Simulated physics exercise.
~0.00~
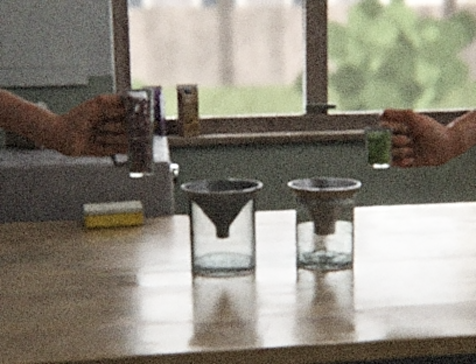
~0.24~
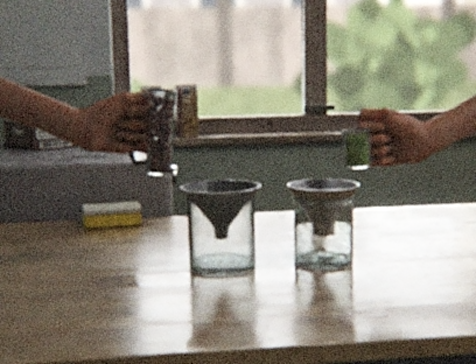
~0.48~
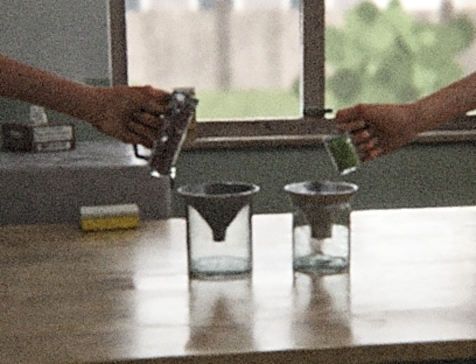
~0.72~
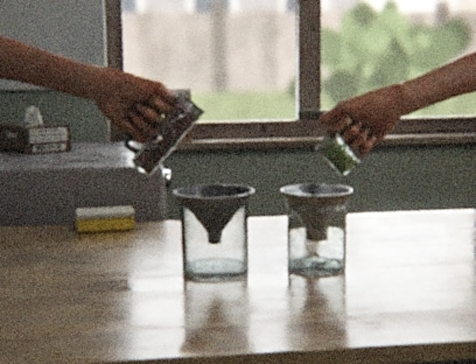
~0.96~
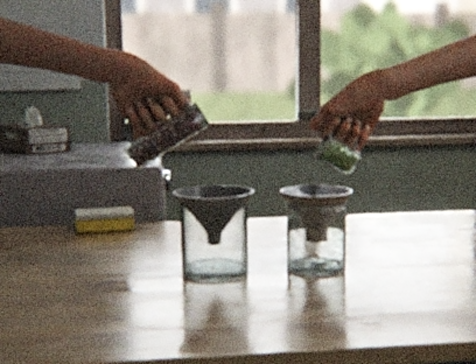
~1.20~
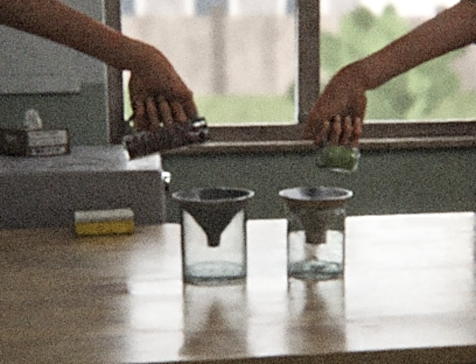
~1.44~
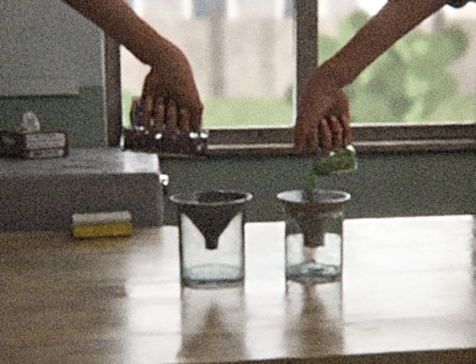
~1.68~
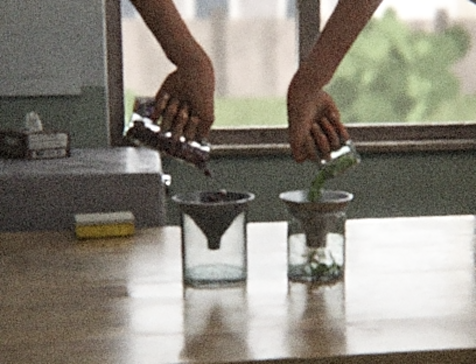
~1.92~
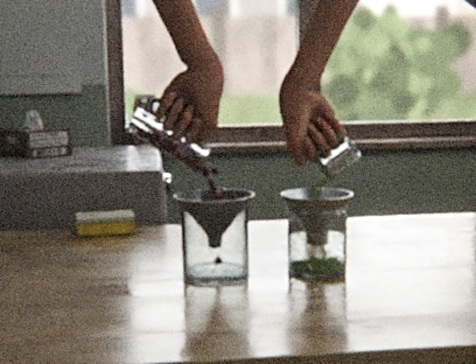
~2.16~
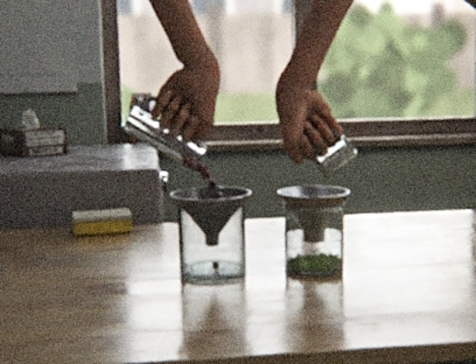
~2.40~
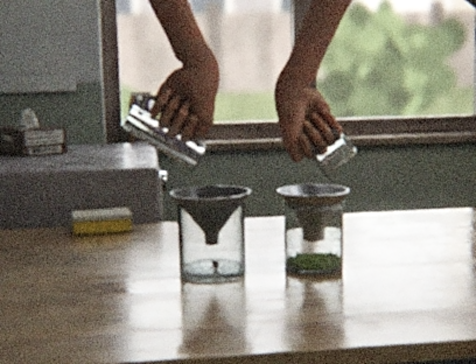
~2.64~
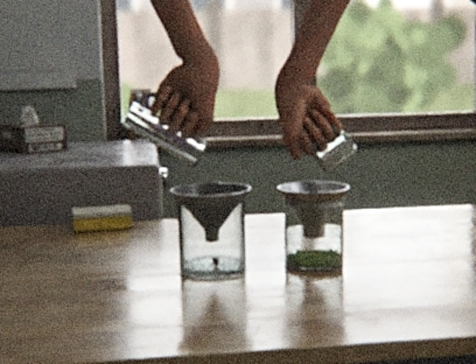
The video shows two hands tipping cups over funnels set in glass jars on a table; the green pieces on the right run down into their jar, while the dark pieces on the left pile into the funnel and nearly all stay stuck there.
